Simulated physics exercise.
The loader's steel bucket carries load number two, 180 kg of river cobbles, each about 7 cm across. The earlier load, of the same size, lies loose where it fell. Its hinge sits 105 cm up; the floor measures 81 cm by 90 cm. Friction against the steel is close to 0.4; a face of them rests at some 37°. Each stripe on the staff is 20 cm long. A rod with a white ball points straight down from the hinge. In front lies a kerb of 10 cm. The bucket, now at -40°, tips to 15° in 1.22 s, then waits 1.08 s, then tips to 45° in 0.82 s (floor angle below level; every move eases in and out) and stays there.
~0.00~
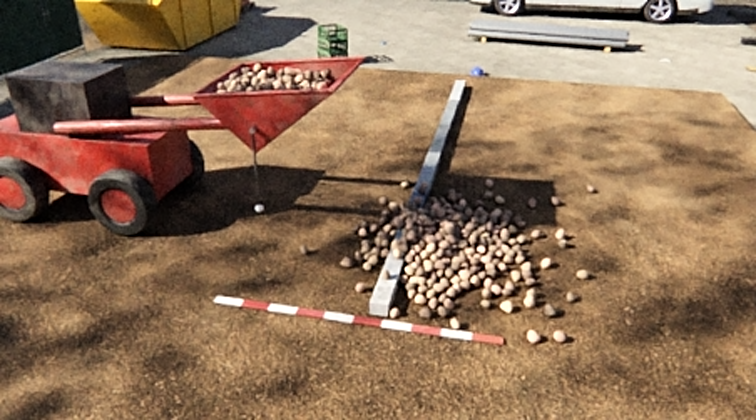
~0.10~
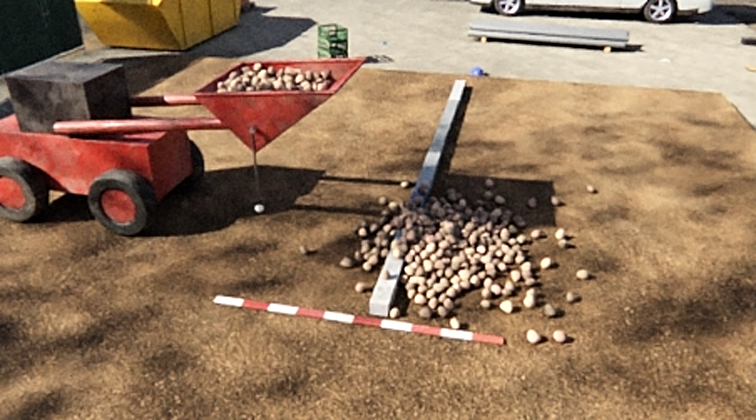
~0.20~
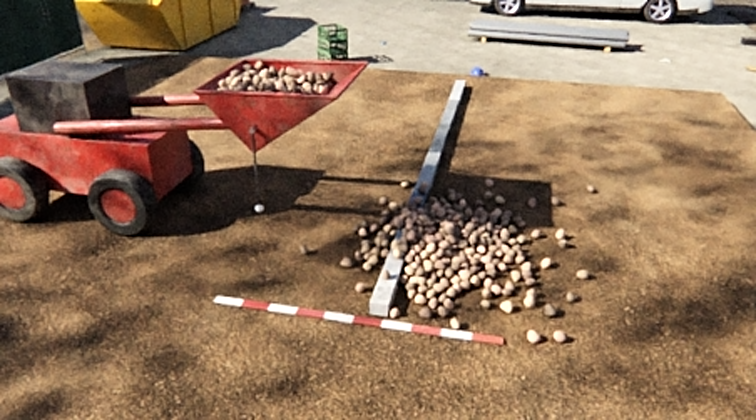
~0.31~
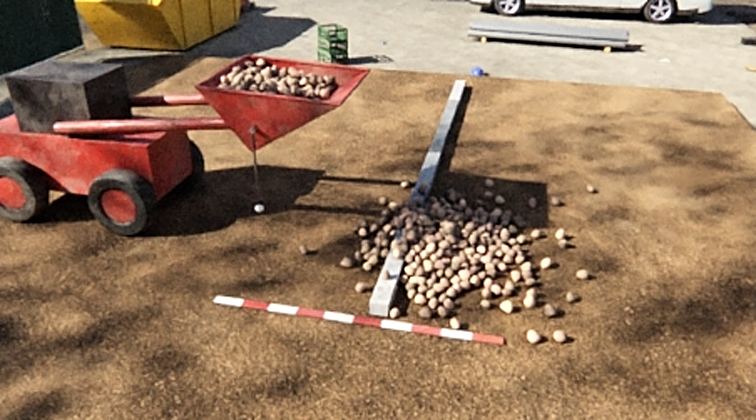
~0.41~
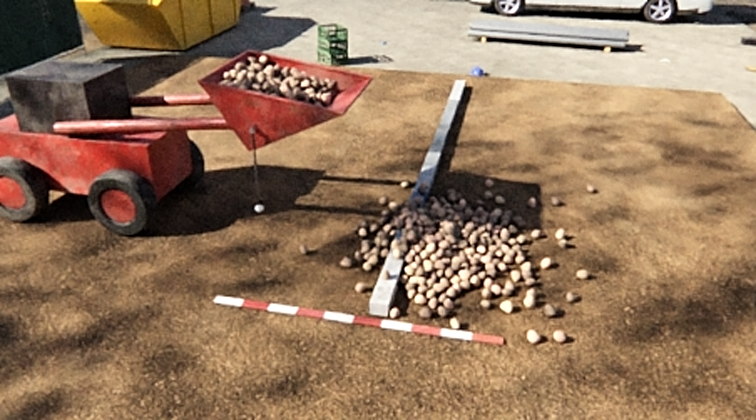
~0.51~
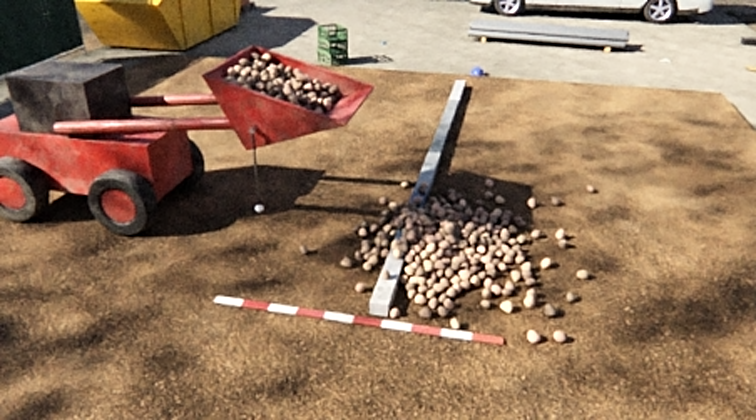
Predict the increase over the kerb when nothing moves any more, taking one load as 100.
Some 7 per cent is added.
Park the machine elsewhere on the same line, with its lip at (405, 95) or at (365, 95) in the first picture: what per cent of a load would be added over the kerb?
Near 80 per cent from the first place, 35 from the second.
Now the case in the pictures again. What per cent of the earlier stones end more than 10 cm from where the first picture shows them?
Roughly 0 per cent of them.
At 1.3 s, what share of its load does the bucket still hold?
Roughly 100 per cent is still inside.
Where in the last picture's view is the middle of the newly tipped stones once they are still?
Their middle is at about (368, 226).
After 0.9 s the floor is at 7°; in per cent of one load, 100 in the bucket, 16 on this side of the kerb, 84 over the kerb; the foremost stones are at (568, 255).
After 1.3 s the floor is at 15°; in per cent of one load, 99 in the bucket, 18 on this side of the kerb, 84 over the kerb; the foremost stones are at (568, 255).
After 3.6 s the floor is at 45°; in per cent of one load, 0 in the bucket, 110 on this side of the kerb, 90 over the kerb; the foremost stones are at (568, 255).
After 6.0 s the floor is at 45°; in per cent of one load, 0 in the bucket, 110 on this side of the kerb, 90 over the kerb; the foremost stones are at (568, 255). Net gain over the kerb, 7.
